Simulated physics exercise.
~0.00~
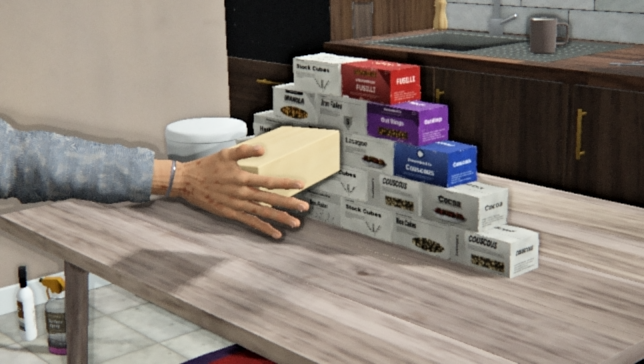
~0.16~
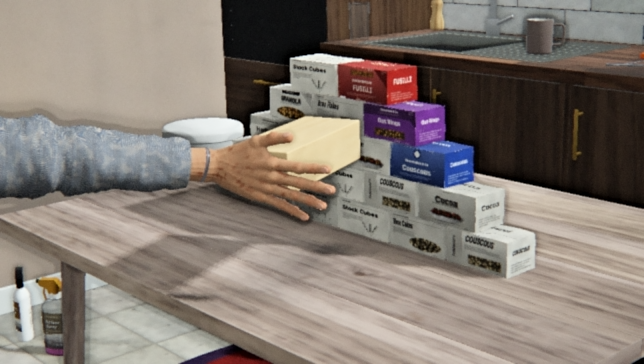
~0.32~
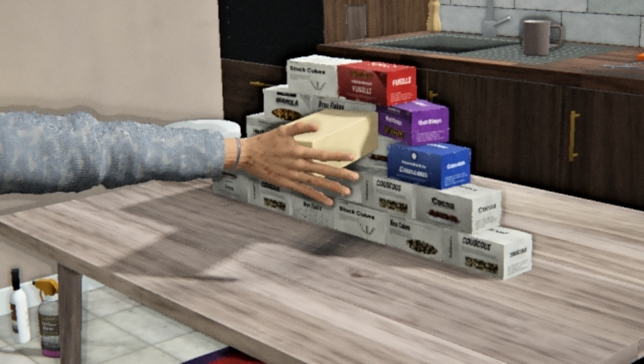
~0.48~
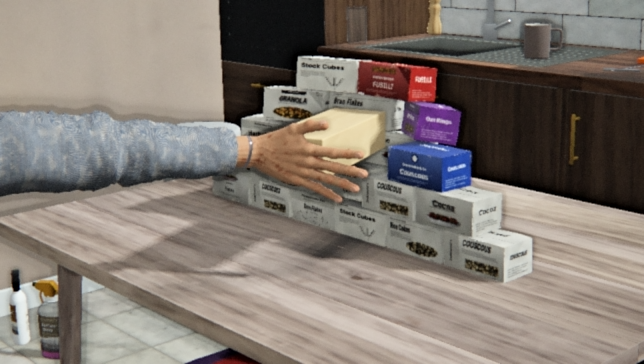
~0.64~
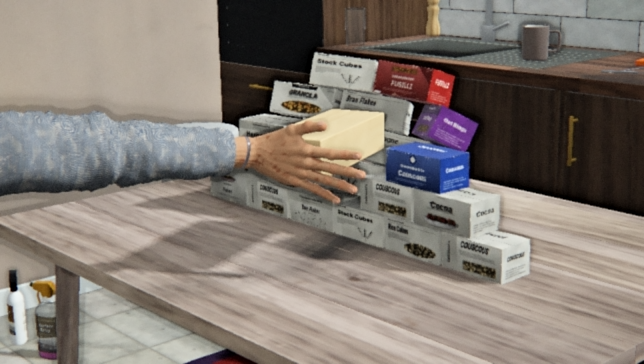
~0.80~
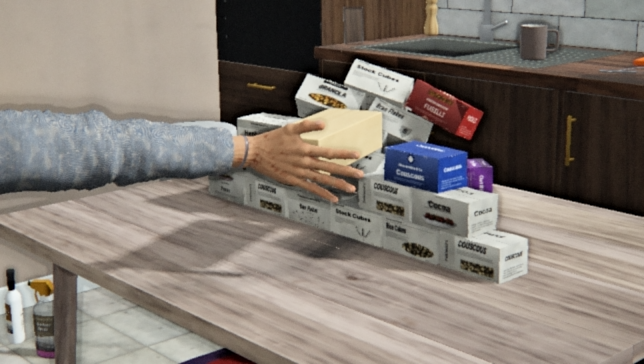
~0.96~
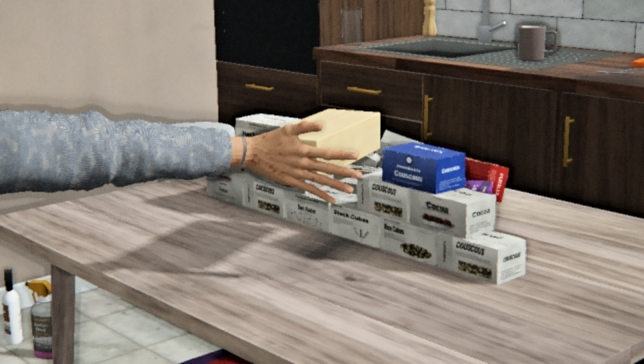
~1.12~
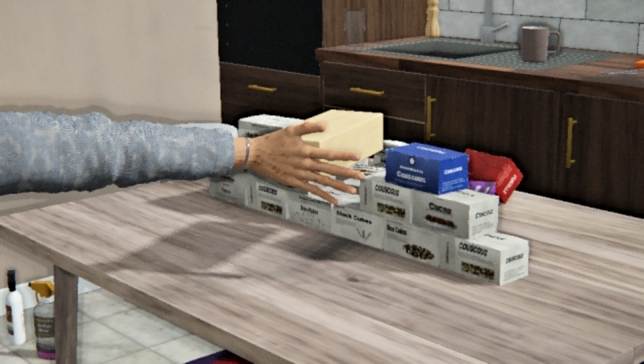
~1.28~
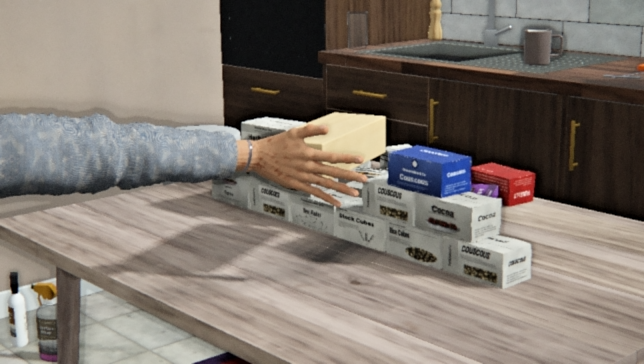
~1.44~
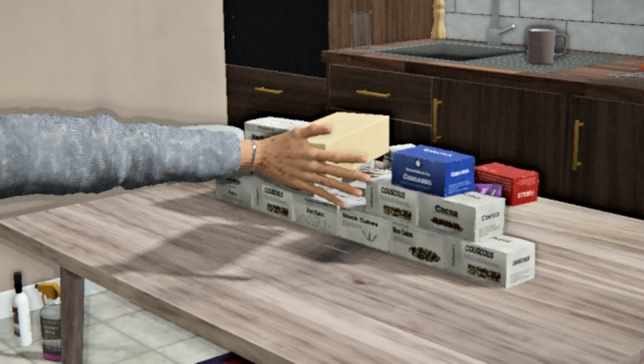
A hand pushing a pale block into a stacked wall of small boxes, toppling upper ones including red and purple, blue staying put.
